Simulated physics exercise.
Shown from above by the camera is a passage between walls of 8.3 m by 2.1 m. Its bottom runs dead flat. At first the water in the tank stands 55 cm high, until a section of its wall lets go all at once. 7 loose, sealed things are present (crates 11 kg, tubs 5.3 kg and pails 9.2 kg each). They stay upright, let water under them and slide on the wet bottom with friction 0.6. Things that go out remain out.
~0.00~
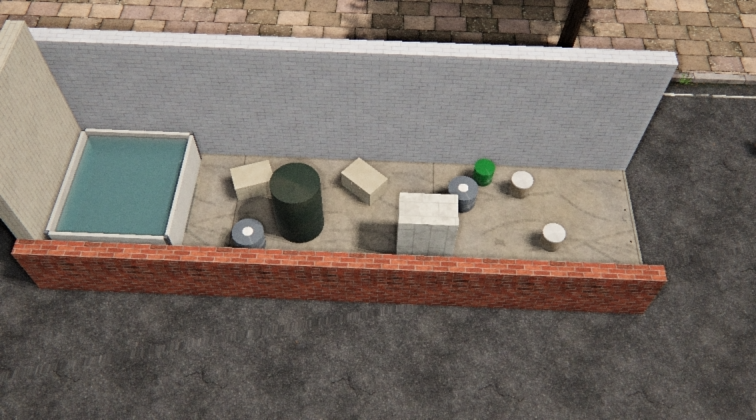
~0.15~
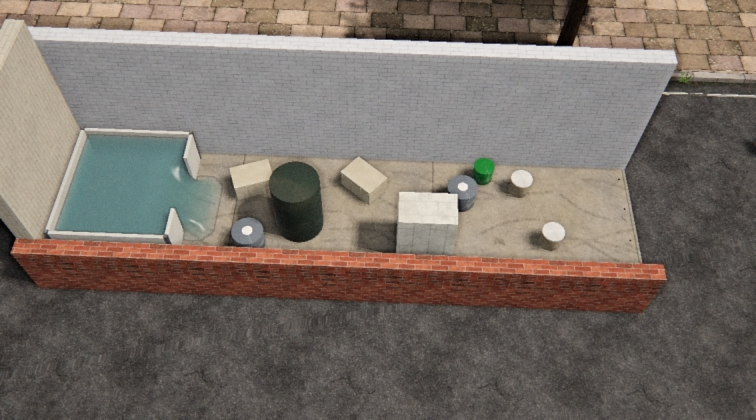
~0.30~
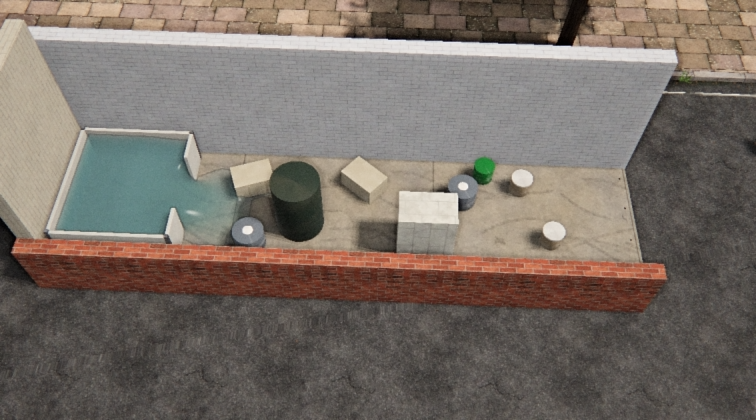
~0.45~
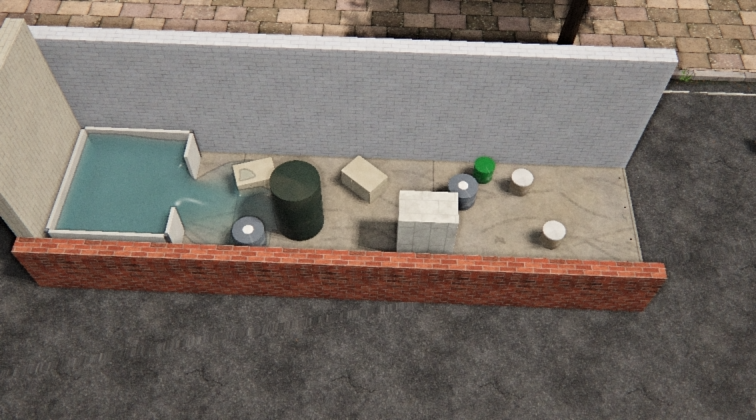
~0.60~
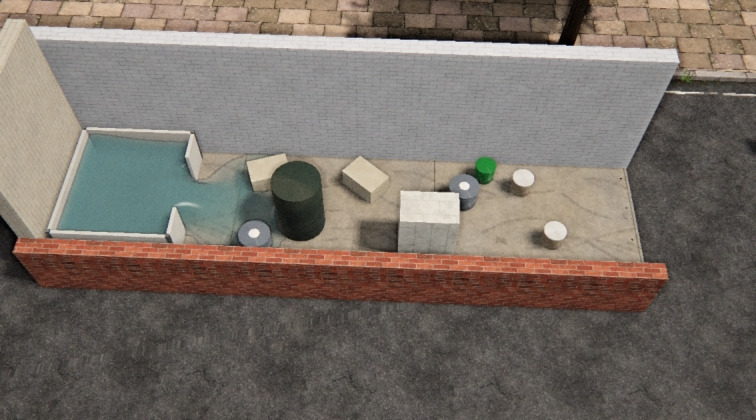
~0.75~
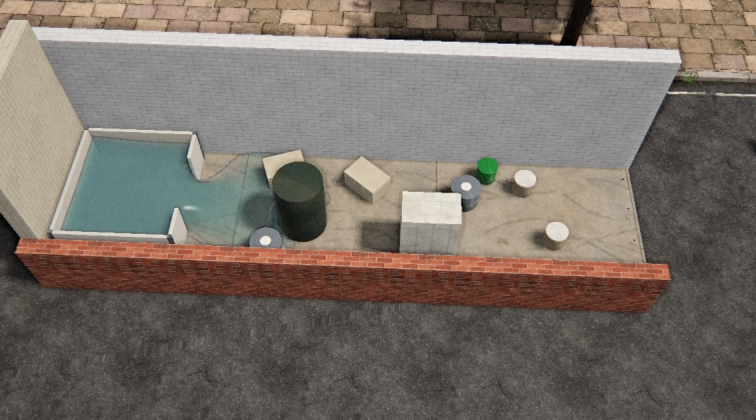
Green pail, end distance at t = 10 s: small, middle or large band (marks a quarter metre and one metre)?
Large band.
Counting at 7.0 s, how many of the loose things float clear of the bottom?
The count is 3.
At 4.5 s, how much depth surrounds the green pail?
6 cm or so.
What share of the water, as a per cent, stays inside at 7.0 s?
Remaining: Approx. 78 per cent.
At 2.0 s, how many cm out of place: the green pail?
Shift: About 0 cm.
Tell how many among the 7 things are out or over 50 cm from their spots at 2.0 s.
It comes to 3.
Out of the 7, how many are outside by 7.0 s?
2.
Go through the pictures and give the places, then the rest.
The first picture shows the green pail at (485, 167), on the bottom; water covers 2.8 m2; 0 of 7 have shifted.
The second picture shows the green pail at (484, 166), on the bottom; water covers 3.3 m2; 0 of 7 have shifted.
The third picture shows the green pail at (485, 166) rests on the ground; 3.9 m2 under water; 0 of 7 have shifted.
The fourth picture shows the green pail at (485, 165), on the bottom; water covers 4.5 m2; 0 of 7 have shifted.
The fifth picture shows the green pail at (486, 165) rests on the ground; 5.1 m2 under water; 2 of 7 have shifted.
The sixth picture shows the green pail at (488, 166), on the bottom; water covers 5.6 m2; 2 of 7 have shifted.
After 2.0 s the green pail is near (488, 166), 0.0 m from its start, aground; 0 of 7 are out; 2 afloat.
After 4.5 s the green pail is near (635, 174), 2.2 m from its start, aground; 1 of 7 are out; 3 afloat.
After 7.0 s the green pail has gone out; 2 of 7 are out; 3 afloat.
After 10.0 s the green pail has gone out; 5 of 7 are out; 1 afloat.
